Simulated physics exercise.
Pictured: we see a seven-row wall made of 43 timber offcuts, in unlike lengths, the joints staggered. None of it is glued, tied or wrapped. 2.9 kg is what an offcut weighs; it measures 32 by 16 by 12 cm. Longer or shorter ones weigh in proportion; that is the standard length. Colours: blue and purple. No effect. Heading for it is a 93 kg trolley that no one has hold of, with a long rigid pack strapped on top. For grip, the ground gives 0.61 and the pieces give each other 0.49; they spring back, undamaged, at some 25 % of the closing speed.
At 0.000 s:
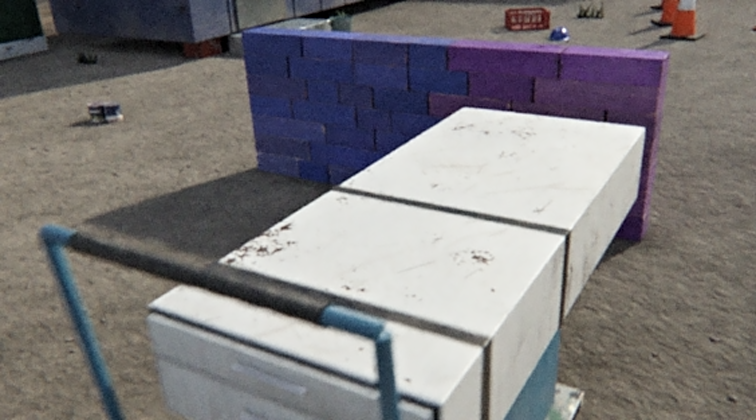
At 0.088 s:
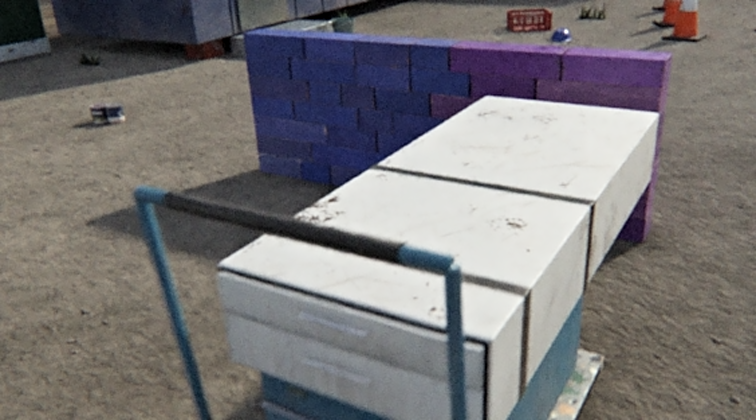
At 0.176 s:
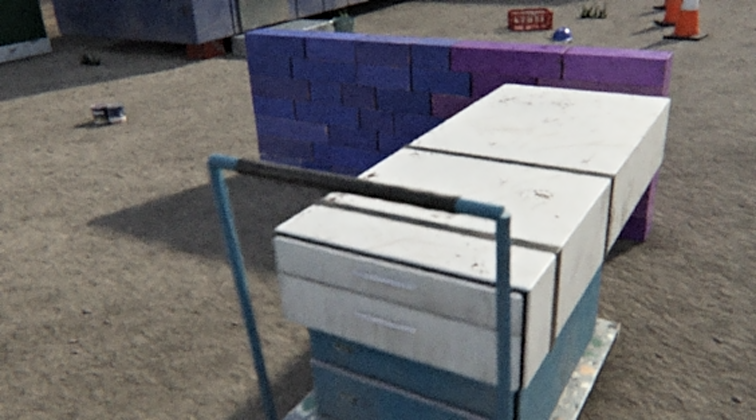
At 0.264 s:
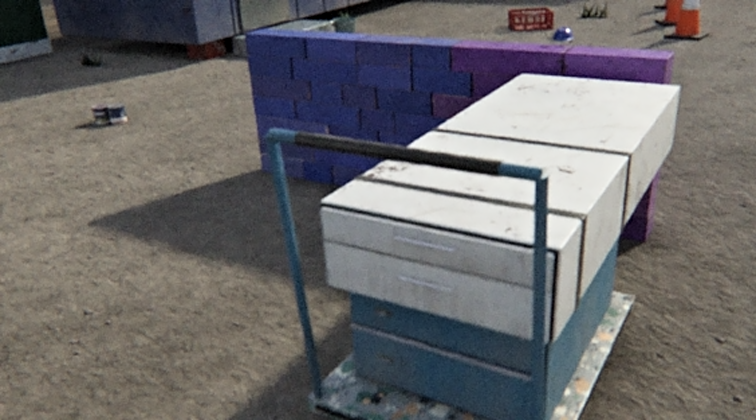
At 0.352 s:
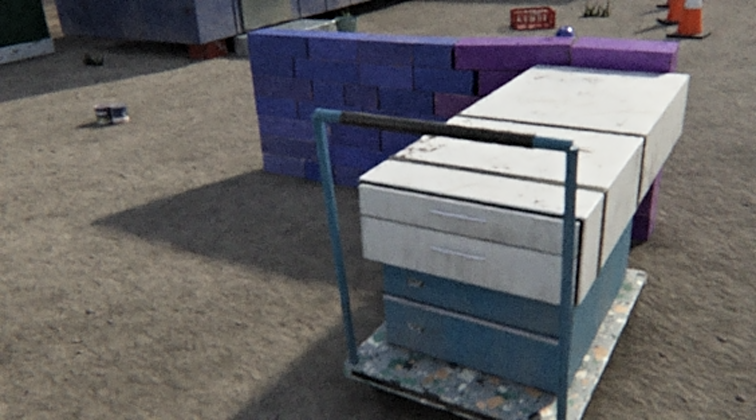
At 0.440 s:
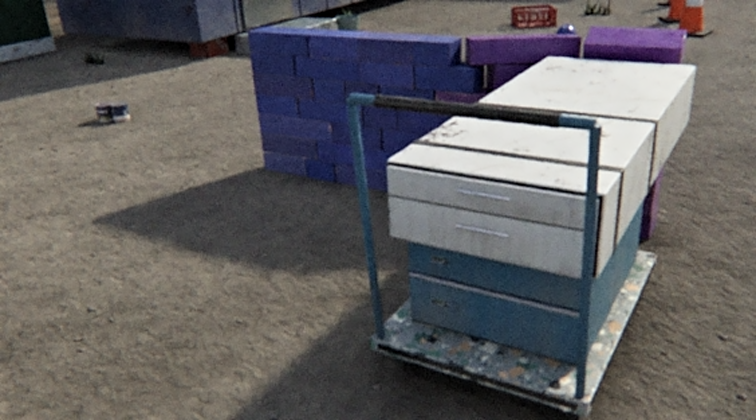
Dirt yard, a blue-framed trolley loaded with white boxes rolling away into a blue and purple block wall, shifting some purple blocks.
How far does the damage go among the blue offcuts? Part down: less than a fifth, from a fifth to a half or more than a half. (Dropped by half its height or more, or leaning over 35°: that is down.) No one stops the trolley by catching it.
Expect the fallen portion to be short of a fifth.
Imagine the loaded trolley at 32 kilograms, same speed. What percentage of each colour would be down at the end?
In that case purple comes to 40 and blue to 0 percent.
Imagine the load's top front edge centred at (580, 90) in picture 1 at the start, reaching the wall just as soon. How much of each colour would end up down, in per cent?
Result - purple: 50%; blue: 0%.
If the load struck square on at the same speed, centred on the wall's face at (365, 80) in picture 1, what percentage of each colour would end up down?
In that case purple 10, blue 30 per cent.
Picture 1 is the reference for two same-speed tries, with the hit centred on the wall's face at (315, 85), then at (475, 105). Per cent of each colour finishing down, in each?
First try then second: Purple 10 and 40, blue 60 and 20 per cent.
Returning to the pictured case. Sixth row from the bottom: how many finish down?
2.
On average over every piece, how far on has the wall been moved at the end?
20 cm or so.
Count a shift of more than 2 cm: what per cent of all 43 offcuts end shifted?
45 per cent.
After 0.56 s, load 42 cm past the wall's line, still rolling; none of the 26 blue offcuts down (6 of 43 in all colours); top blue offcut unmoved; top purple offcut 25° from how it stood, 11 cm lower.
After 0.78 s, load 78 cm past the wall's line, still rolling; none of the 26 blue offcuts down (6 of 43 in all colours); top blue offcut unmoved; top purple offcut 38° from how it stood, 58 cm lower.
After 0.96 s, load 96 cm past the wall's line, still rolling; none of the 26 blue offcuts down (6 of 43 in all colours); top blue offcut unmoved; top purple offcut 23° from how it stood, 67 cm lower.
After 1.28 s, load 1.05 m past the wall's line, still rolling; none of the 26 blue offcuts down (9 of 43 in all colours); top blue offcut unmoved; top purple offcut 24° from how it stood, 66 cm lower.
In the end (1.9 s), load 88 cm past the wall's line, still rolling; none of the 26 blue offcuts down (9 of 43 in all colours); top blue offcut unmoved; top purple offcut 23° from how it stood, 67 cm lower. That is 0 per cent. From the last view, middles, top blue offcut near (287, 41), top purple offcut near (552, 144).
